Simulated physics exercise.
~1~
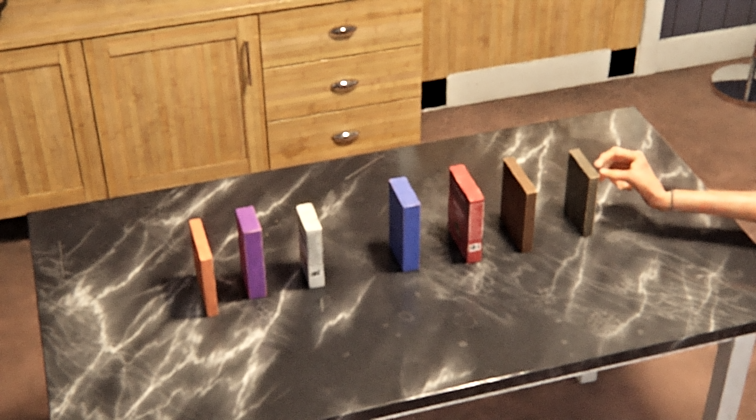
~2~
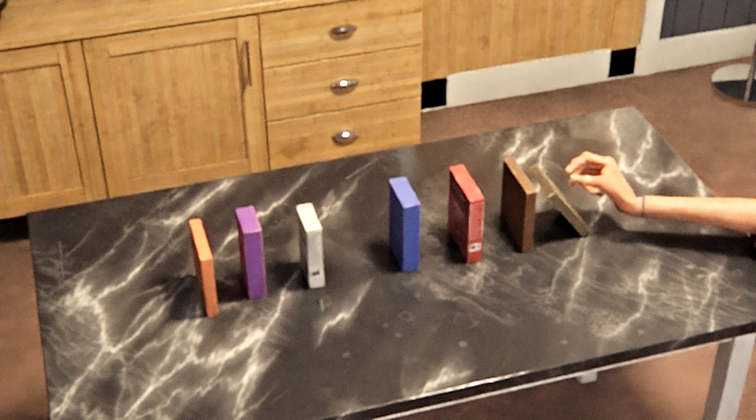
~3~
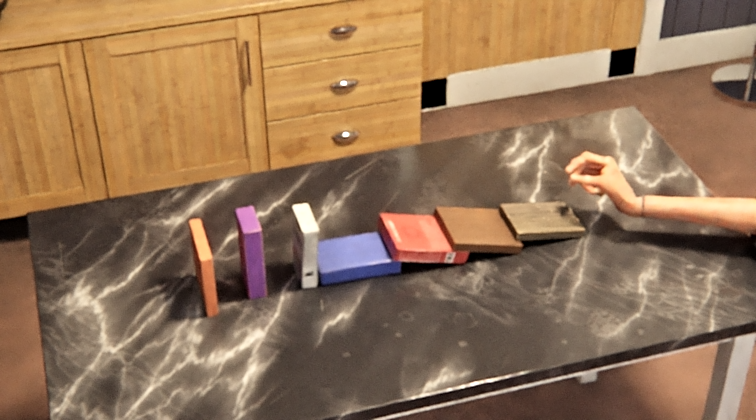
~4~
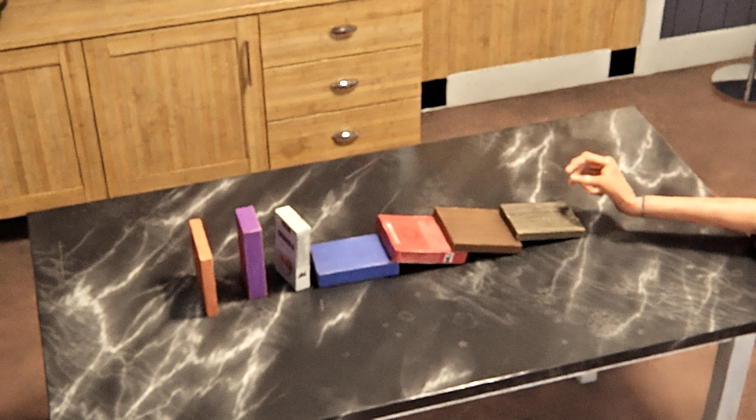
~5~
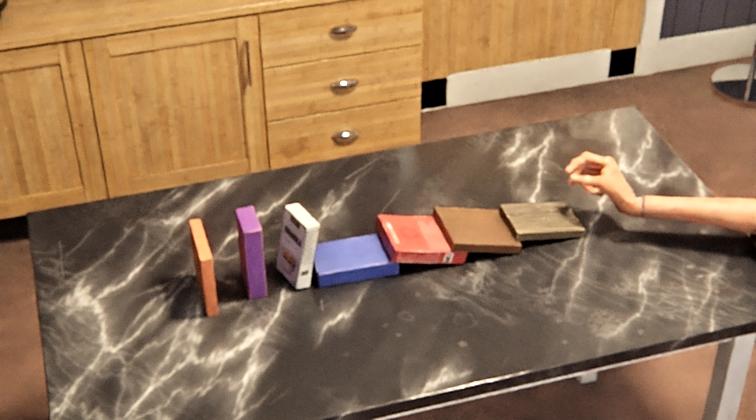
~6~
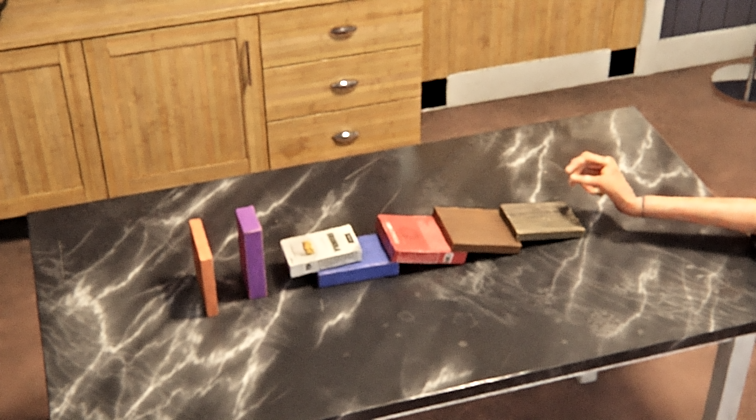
On a dark marble table, a hand tips the black block, toppling five pieces leftward in turn.
